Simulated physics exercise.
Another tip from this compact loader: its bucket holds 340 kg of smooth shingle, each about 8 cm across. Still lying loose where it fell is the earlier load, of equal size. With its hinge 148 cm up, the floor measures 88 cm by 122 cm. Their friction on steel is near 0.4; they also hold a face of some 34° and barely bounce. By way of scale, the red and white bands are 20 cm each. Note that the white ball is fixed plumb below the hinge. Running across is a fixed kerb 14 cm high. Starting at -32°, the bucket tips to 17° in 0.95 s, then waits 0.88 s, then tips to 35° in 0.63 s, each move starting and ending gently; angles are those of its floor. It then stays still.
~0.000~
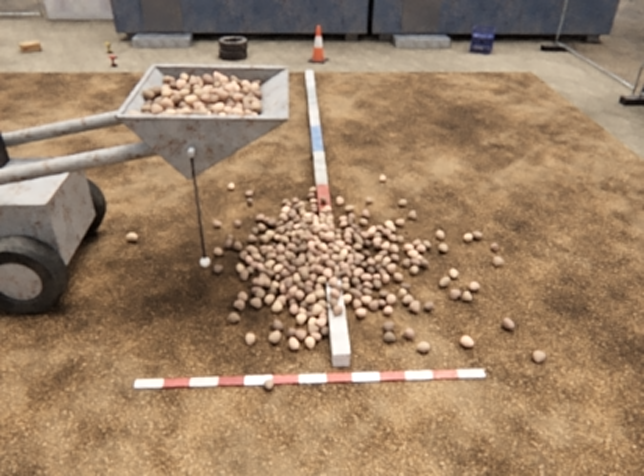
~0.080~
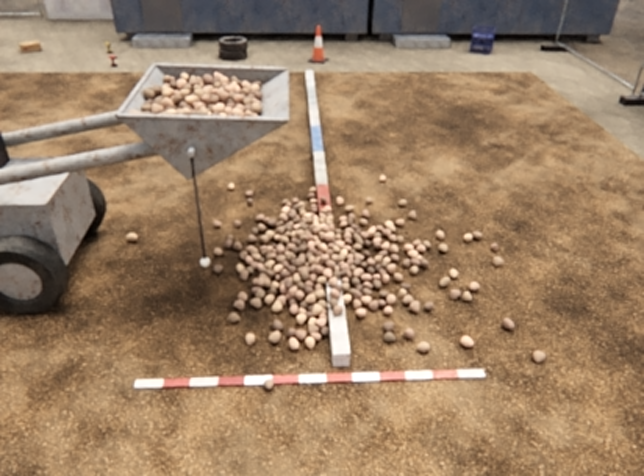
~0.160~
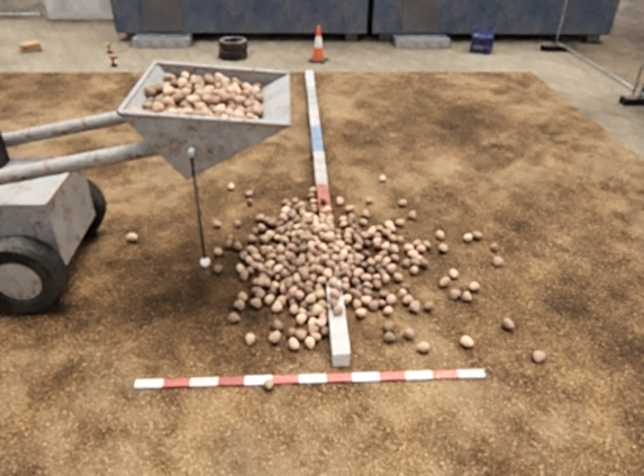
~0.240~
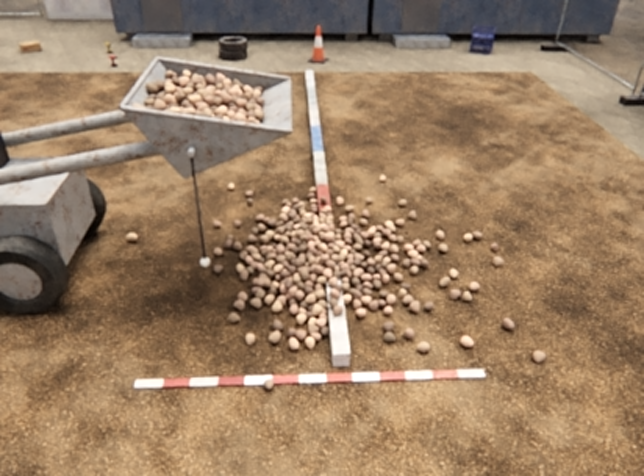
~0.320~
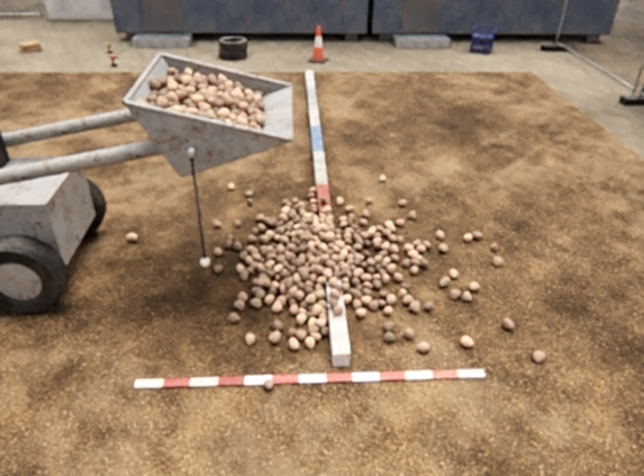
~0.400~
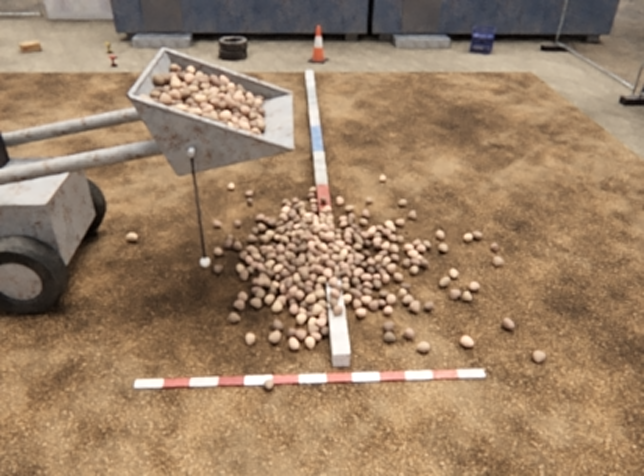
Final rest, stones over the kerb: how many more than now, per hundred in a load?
57 per hundred.
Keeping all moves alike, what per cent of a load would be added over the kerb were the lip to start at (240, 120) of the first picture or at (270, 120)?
Roughly 10 and 35 percent, in that order.
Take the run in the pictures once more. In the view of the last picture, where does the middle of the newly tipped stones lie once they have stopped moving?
Near (343, 252).
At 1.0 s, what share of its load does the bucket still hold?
Near 100 per cent of the load is held.
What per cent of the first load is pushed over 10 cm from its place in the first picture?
Close to 20 in a hundred of them.
After 0.7 s the floor is at 9°; in per cent of one load, 100 in the bucket, 71 on this side of the kerb, 29 over the kerb; the foremost stones are at (516, 285).
After 1.0 s the floor is at 17°; in per cent of one load, 98 in the bucket, 72 on this side of the kerb, 29 over the kerb; the foremost stones are at (516, 285).
After 2.9 s the floor is at 35°; in per cent of one load, 0 in the bucket, 117 on this side of the kerb, 83 over the kerb; the foremost stones are at (520, 280).
After 5.6 s the floor is at 35°; in per cent of one load, 0 in the bucket, 114 on this side of the kerb, 86 over the kerb; the foremost stones are at (520, 280). Net gain over the kerb, 57.
